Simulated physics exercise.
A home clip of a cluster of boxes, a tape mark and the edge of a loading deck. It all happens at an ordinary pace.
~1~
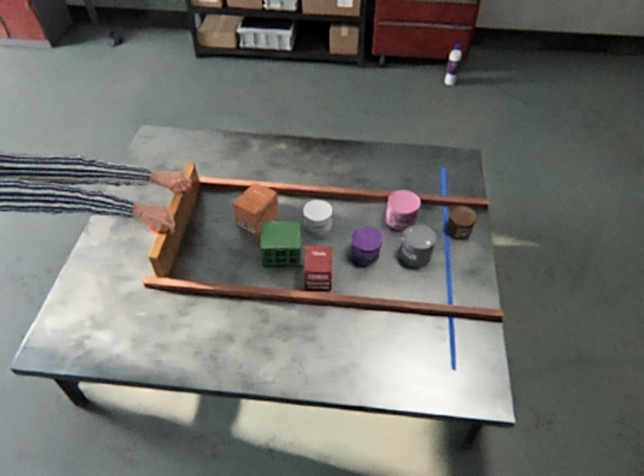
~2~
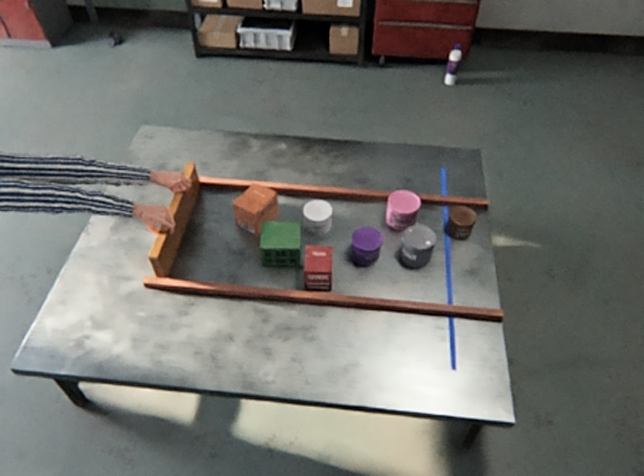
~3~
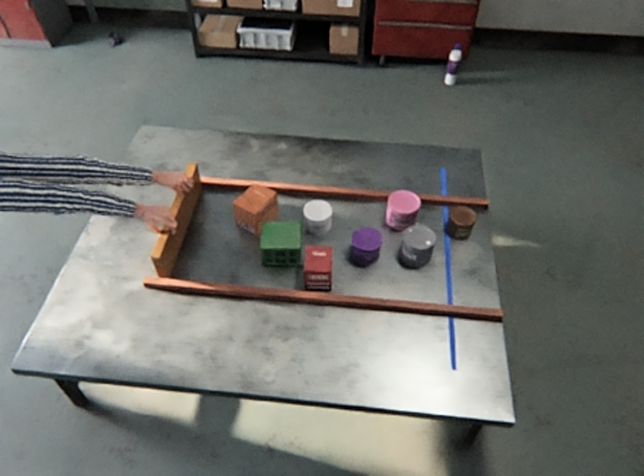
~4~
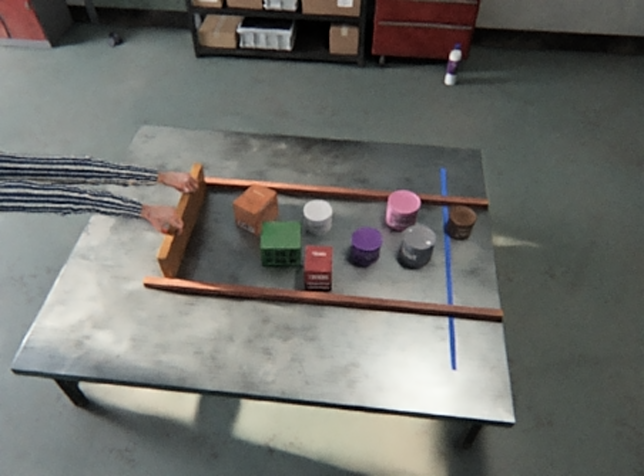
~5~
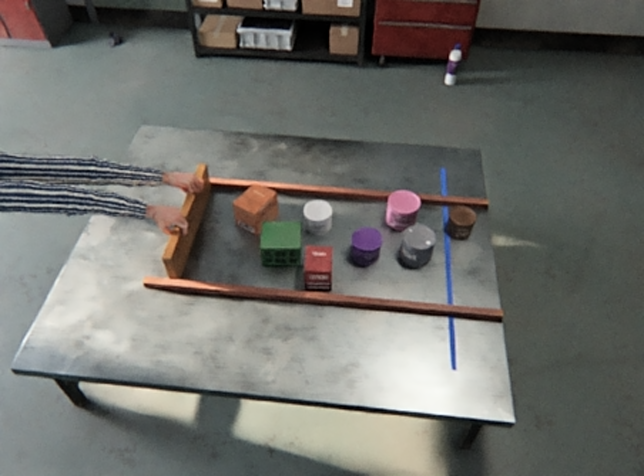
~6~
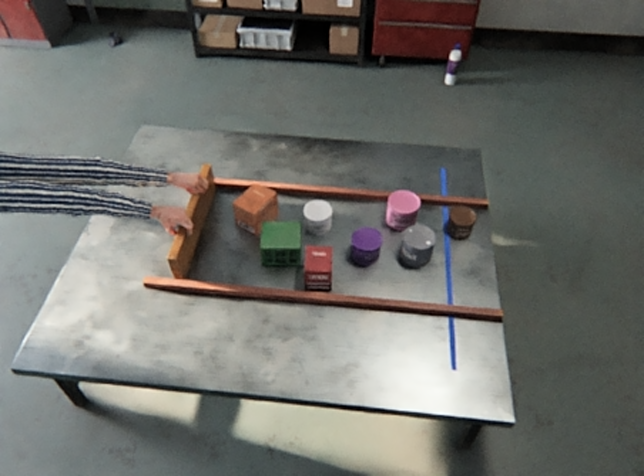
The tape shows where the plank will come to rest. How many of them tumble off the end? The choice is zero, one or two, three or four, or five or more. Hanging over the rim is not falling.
In the end the number that fall off is three or four.
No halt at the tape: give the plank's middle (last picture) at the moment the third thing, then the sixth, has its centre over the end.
First at (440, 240), next at (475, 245).
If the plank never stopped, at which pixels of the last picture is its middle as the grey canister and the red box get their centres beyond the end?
About (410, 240), and (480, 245) for the other.
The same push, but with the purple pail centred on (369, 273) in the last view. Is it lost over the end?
It is kept.
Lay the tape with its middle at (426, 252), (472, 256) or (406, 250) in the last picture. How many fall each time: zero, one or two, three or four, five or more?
For each place: One or two; more than four; not one.
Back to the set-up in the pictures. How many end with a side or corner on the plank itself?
The number is 3.
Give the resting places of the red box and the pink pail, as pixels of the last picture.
Near (469, 290) and (489, 211).
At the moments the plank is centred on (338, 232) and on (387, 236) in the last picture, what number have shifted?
By then 7, and 7.
Soon after, none off yet; brown pail at rest near (461, 223); grey canister at rest near (418, 246); pink pail at rest near (403, 211).
By the end, the number that fall off is three or four; fallen, purple pail, grey canister and brown pail.
